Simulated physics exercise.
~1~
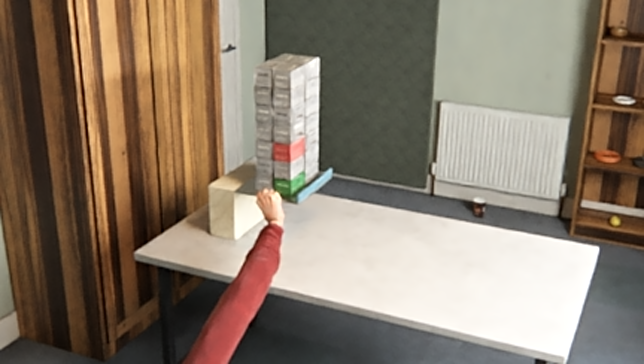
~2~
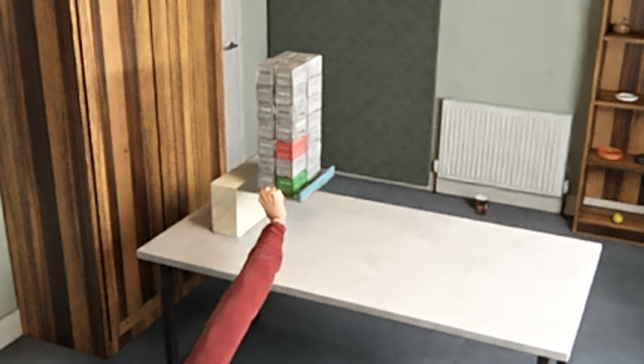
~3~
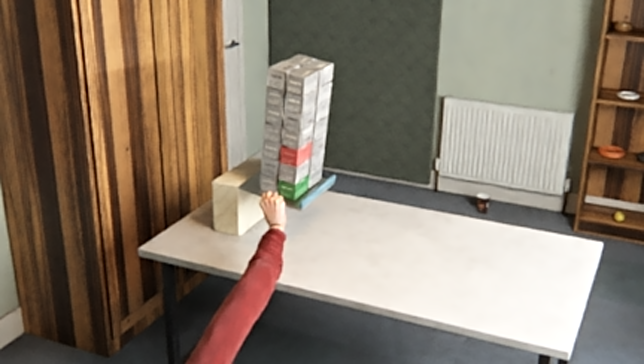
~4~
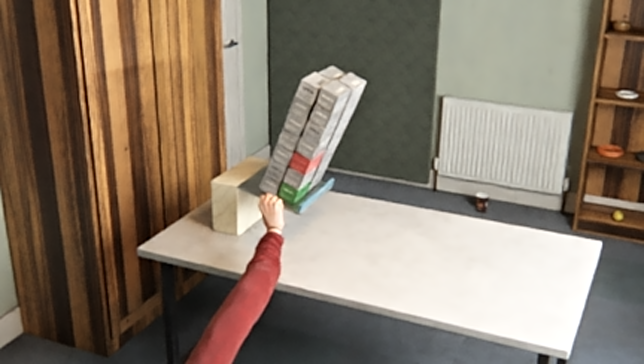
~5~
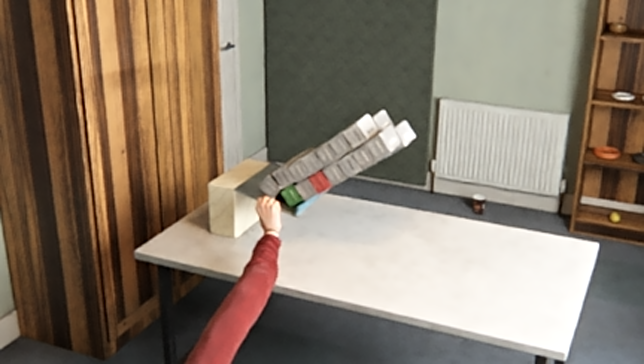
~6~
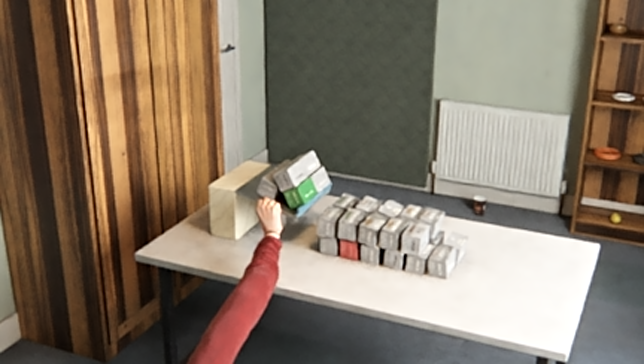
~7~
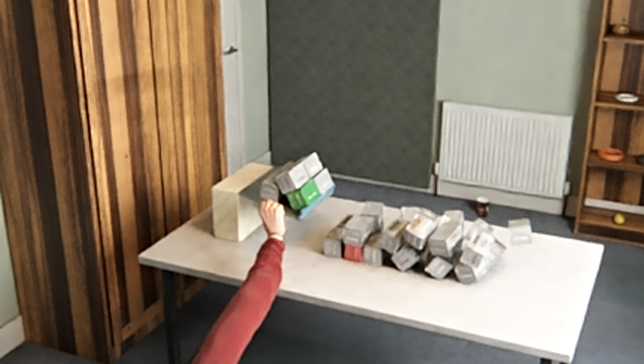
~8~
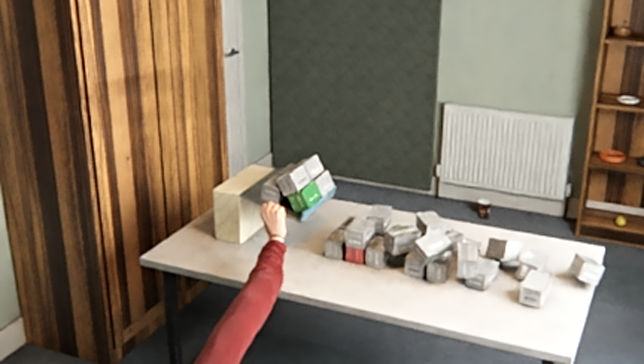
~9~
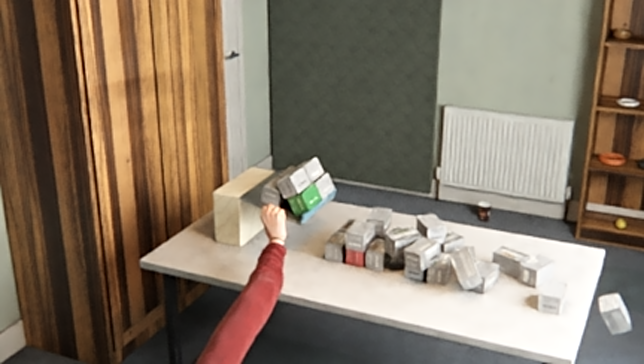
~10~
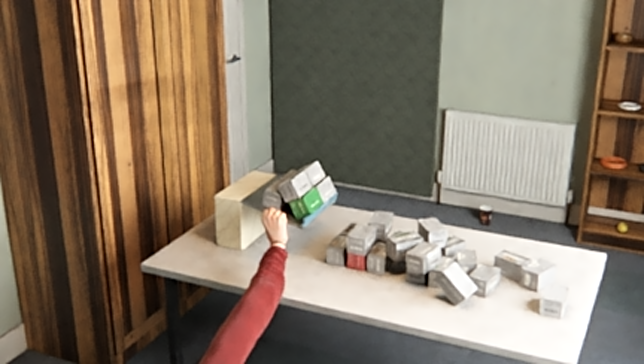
Red-sleeved arm at a hinged tray as a tall stack of tea packets tips right, most spilling across the white table.
